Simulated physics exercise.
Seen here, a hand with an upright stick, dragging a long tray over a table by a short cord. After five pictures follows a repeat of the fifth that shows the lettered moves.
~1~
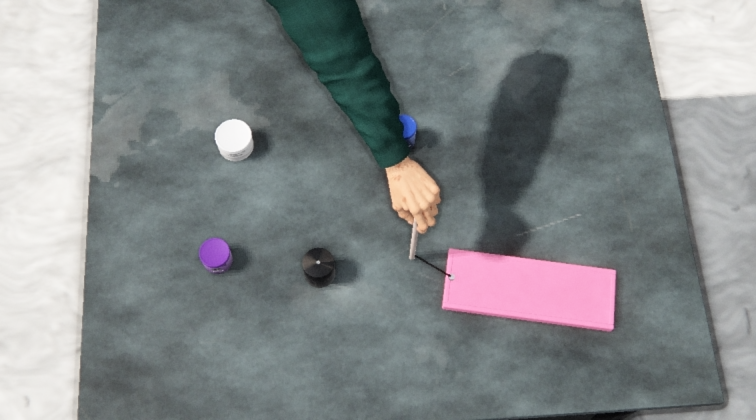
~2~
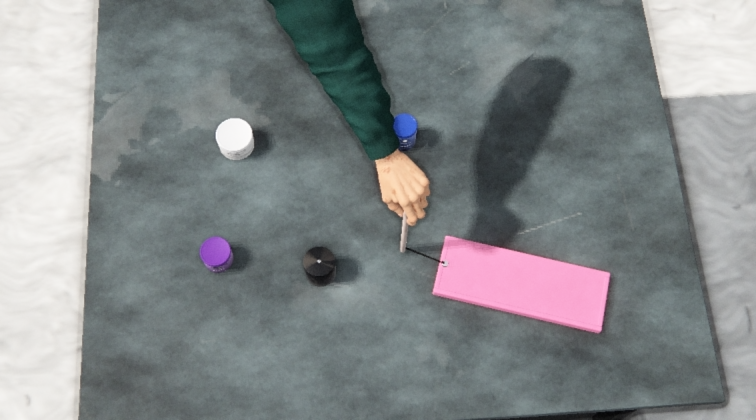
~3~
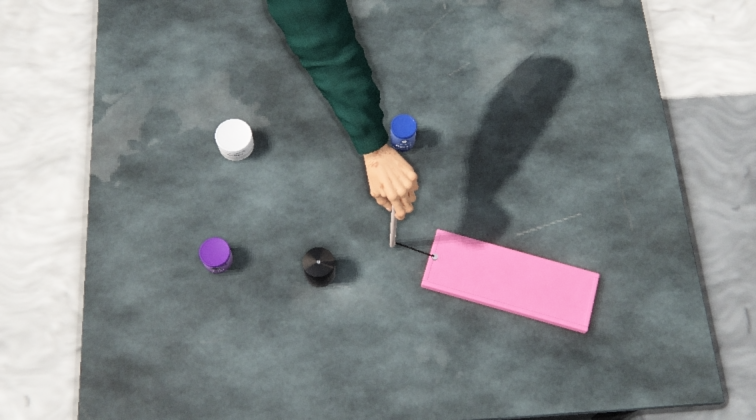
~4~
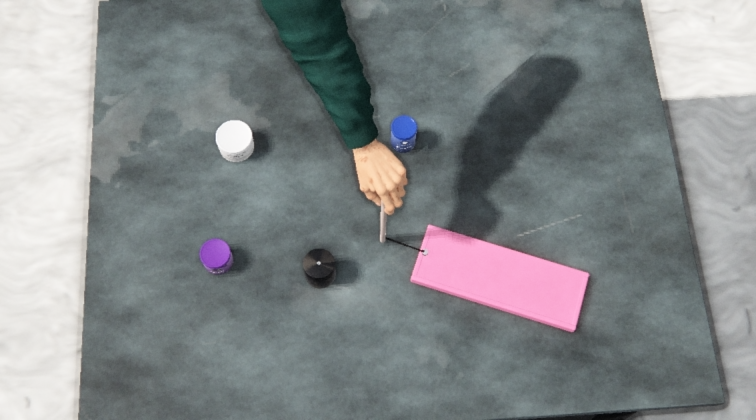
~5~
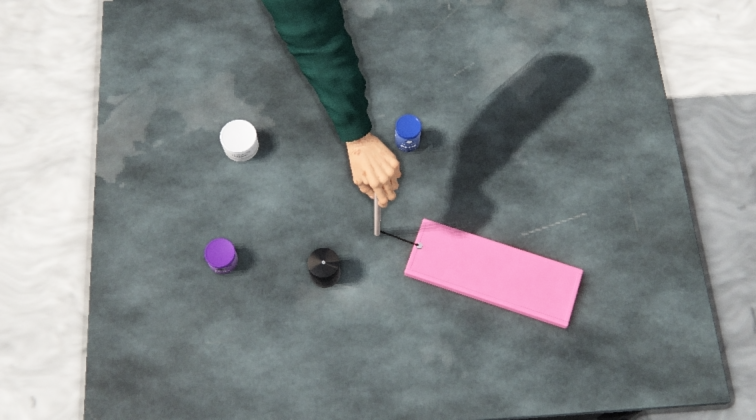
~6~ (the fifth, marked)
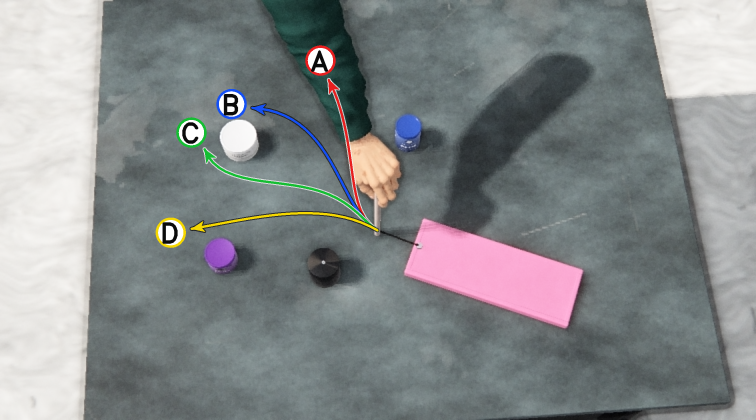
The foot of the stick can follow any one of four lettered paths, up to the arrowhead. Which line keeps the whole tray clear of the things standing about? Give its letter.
Choose path B.
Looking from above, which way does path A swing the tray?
Clockwise.
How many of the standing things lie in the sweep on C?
It touches one.
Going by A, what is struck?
The blue jar.
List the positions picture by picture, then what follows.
In the first frame, white tub (235, 141); blue jar (403, 134); purple tub (216, 256).
In the second frame, pink tray (522, 282); white tub (236, 140).
In the third frame, pink tray (511, 279); purple tub (217, 256).
In the fourth frame, pink tray (500, 276); white tub (235, 142).
In the fifth frame, pink tray (494, 271); purple tub (222, 257); black tin (324, 268); white tub (240, 141).
On the marked copy, A from (377, 230) via (350, 155) to (329, 80); B from (377, 230) via (326, 154) to (252, 108); C from (377, 230) via (286, 184) to (205, 149); D from (377, 230) via (282, 214) to (191, 229).
With B. Early on, foot of the stick (339, 178), middle of the tray (440, 241).
Further on, foot of the stick (303, 128), middle of the tray (390, 200).
At the end, foot of the stick (250, 109), middle of the tray (345, 168); nothing has been touched.
As for the rest, A meets the blue jar; C meets the white tub; D meets the purple tub and black tin.
